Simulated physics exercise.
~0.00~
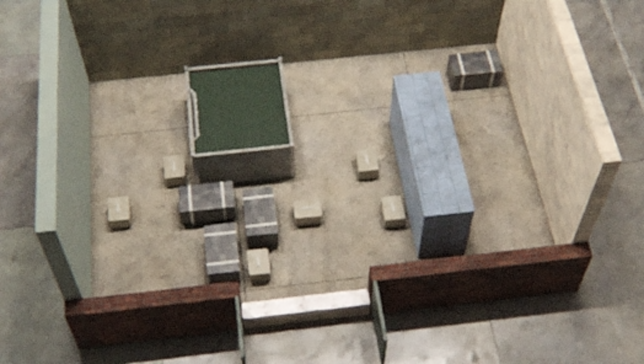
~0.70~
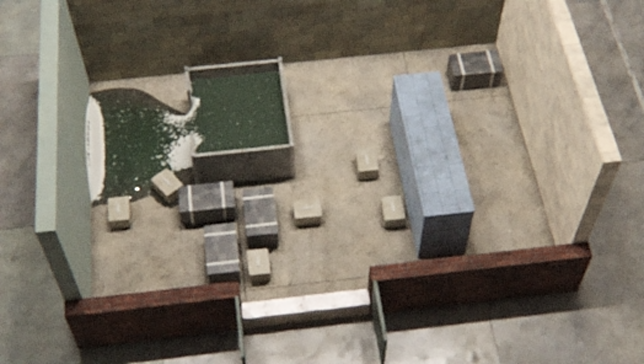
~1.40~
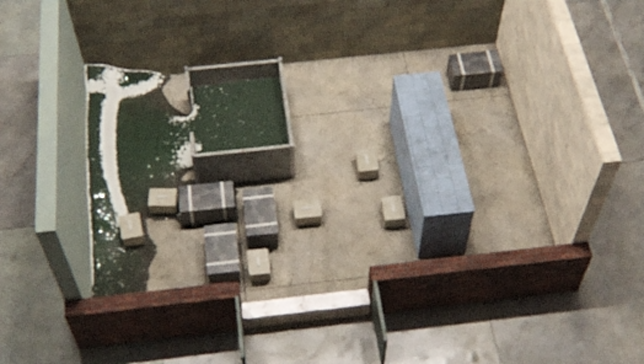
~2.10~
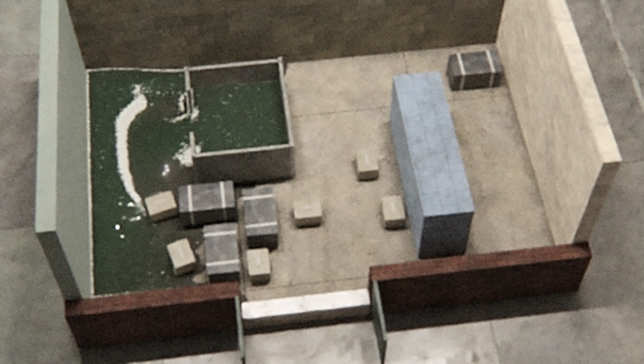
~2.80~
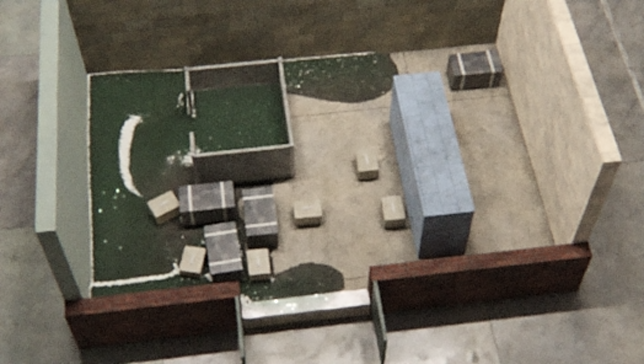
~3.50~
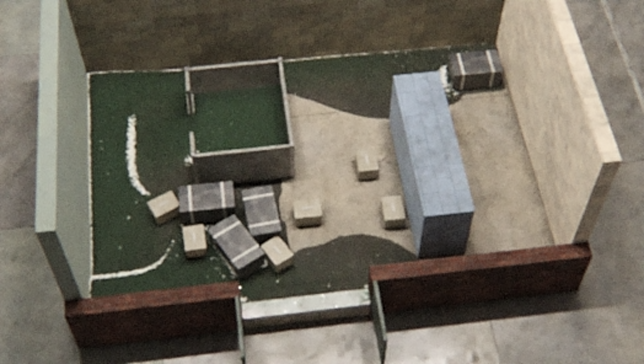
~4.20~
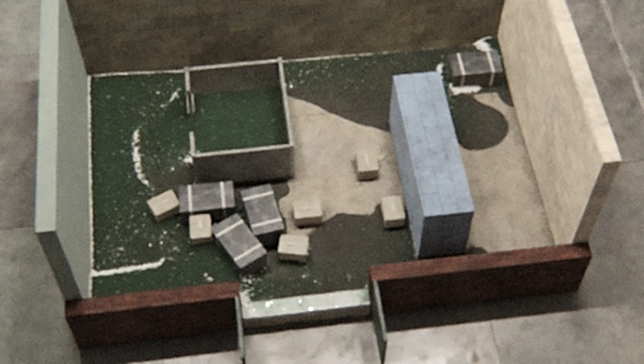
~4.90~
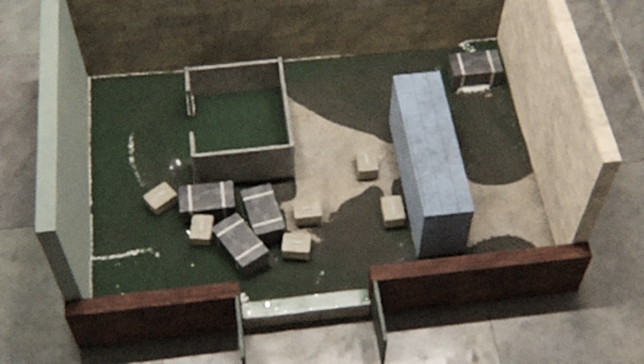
A walled loading hall is seen from above, with a grey tank of dark green water at the upper left, a tall blue block right of centre, and pale totes and dark, light-banded trunks scattered on the tan floor. The left side of the tank bursts open and water pours out in white foam against the left wall. It spreads toward the near side, shoving a few totes along. The water then runs rightward along the far and near walls, turning a trunk and nudging nearby totes. Finally it surrounds the blue block, leaving dry patches in the middle and at right.
